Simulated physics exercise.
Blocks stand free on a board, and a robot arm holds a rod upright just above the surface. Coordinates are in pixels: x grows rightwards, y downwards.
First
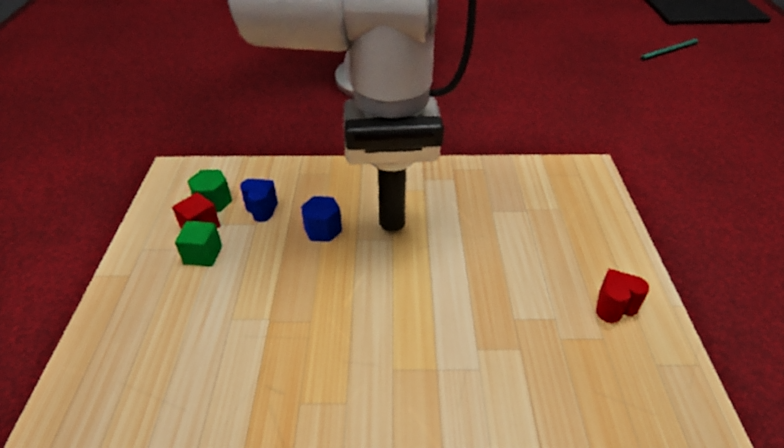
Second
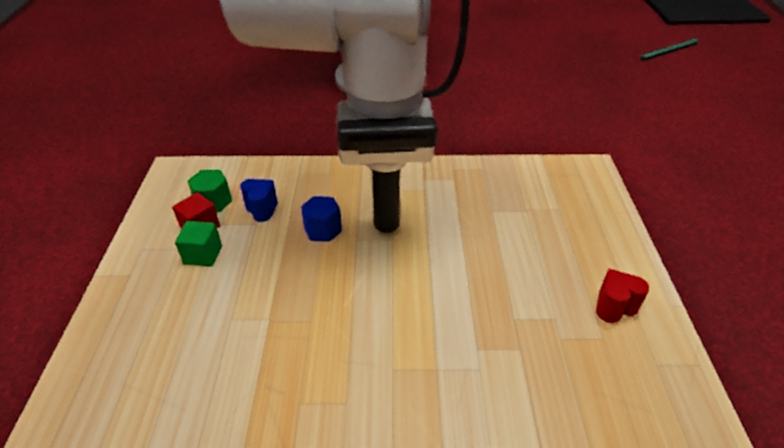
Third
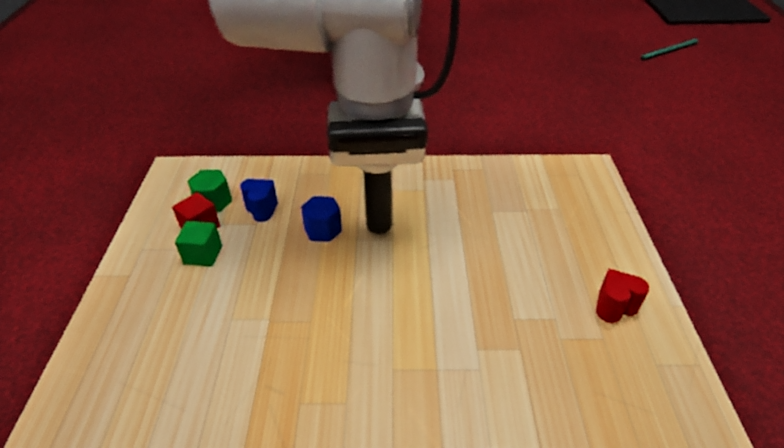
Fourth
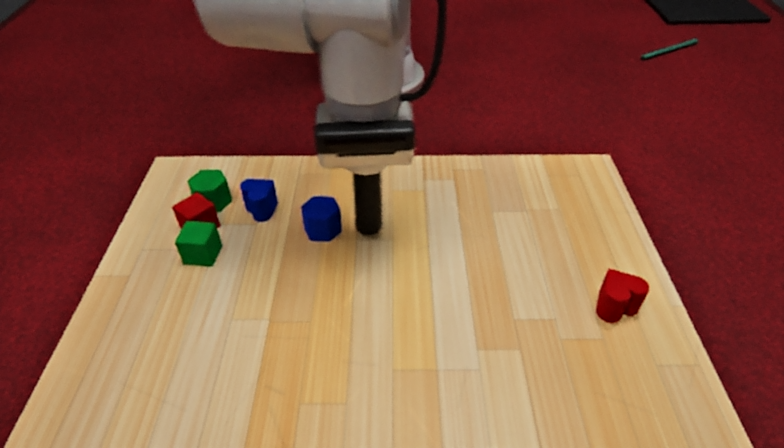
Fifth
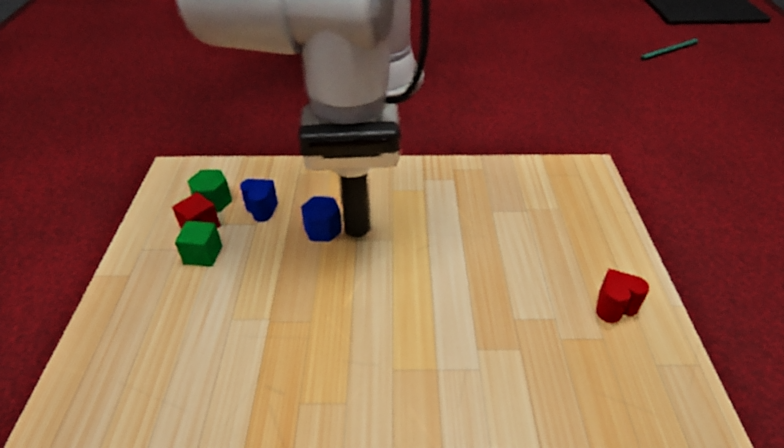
A pale robot arm holding an upright black rod slides gradually left over a light wooden board, bringing the rod close beside a blue six-sided block. The board, seen from a raised, fixed viewpoint, rests amid dark red carpet. Green, red and blue blocks cluster at the upper left and a red heart-shaped block lies at right, all of them staying still.
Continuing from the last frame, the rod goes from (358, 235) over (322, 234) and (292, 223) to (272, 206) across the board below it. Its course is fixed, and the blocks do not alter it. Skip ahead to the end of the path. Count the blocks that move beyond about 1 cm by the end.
Three or more will move.
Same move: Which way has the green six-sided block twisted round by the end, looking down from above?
It twists anticlockwise.
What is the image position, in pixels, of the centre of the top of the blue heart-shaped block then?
In the picture, that point is around (217, 169).
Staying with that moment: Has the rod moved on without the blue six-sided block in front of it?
That would be a no.
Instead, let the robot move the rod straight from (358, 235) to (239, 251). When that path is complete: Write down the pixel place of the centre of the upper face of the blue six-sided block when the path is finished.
(280, 201)
On the path given first. One third of the way, rod (321, 227); blue six-sided block (290, 202), turned 15° clockwise.
Two thirds of the way, rod (290, 217); blue heart-shaped block (238, 182), turned 30° clockwise; blue six-sided block (258, 195).
At the end, rod (271, 200); red square in place; green six-sided block (187, 175), turned 40° anticlockwise; blue heart-shaped block (217, 169), turned 25° clockwise; blue six-sided block (238, 179).
